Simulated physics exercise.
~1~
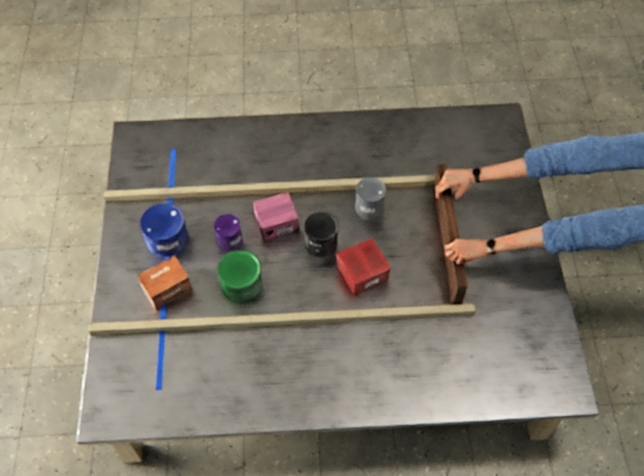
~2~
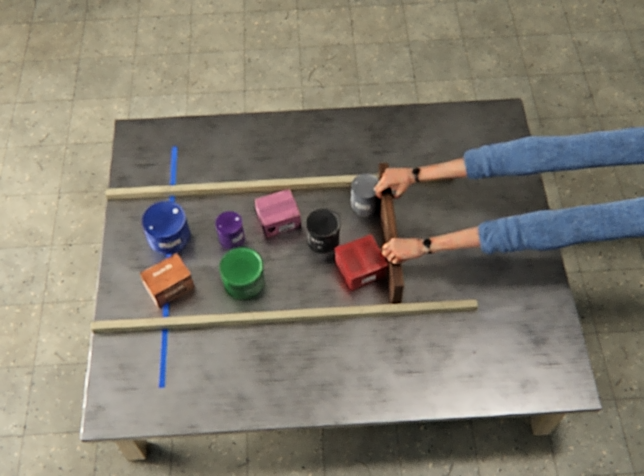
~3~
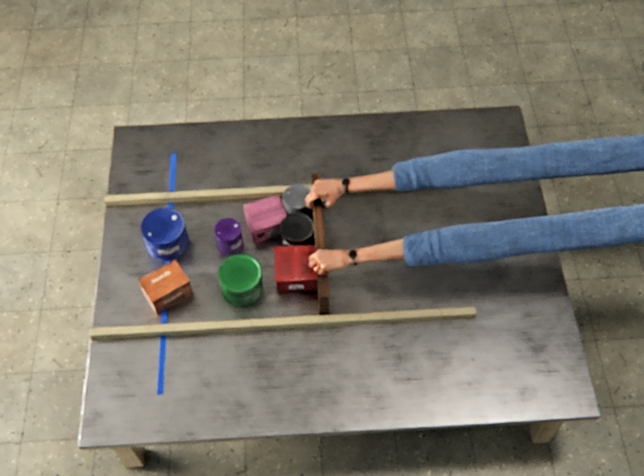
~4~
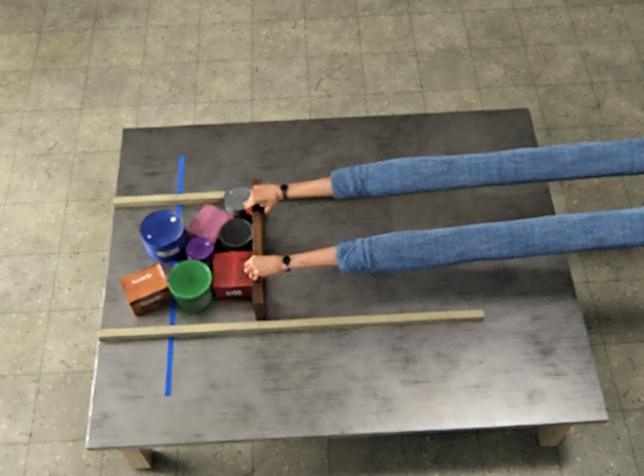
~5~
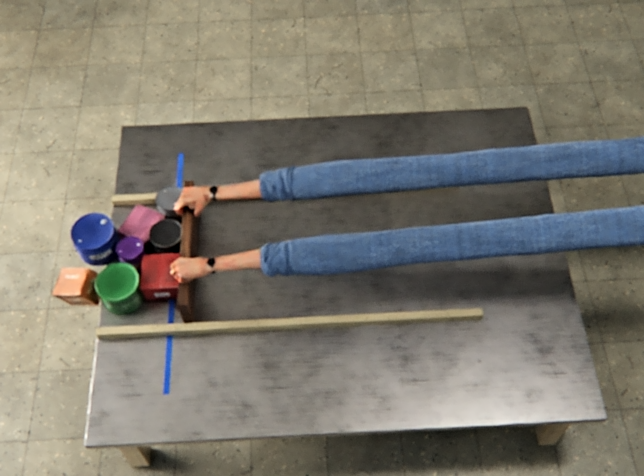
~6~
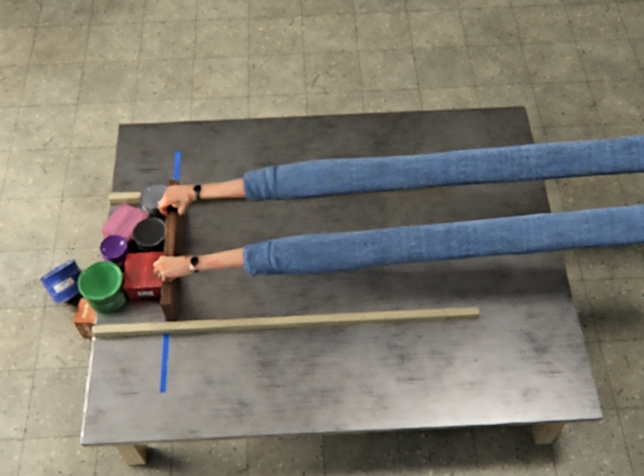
A dark tabletop on a tiled floor is seen from above through a slightly swaying camera, with two pale rails running across it and a blue tape line near the left end. Between the rails sit blue, purple, green, black and grey canisters and orange, pink and red boxes. From the right, two denim-sleeved arms slide a brown plank leftward, gathering the red, grey, black and pink items first. The bunched group then pushes the rest toward the left edge. The plank stops around the tape, as the orange box and blue canister tip off the edge.
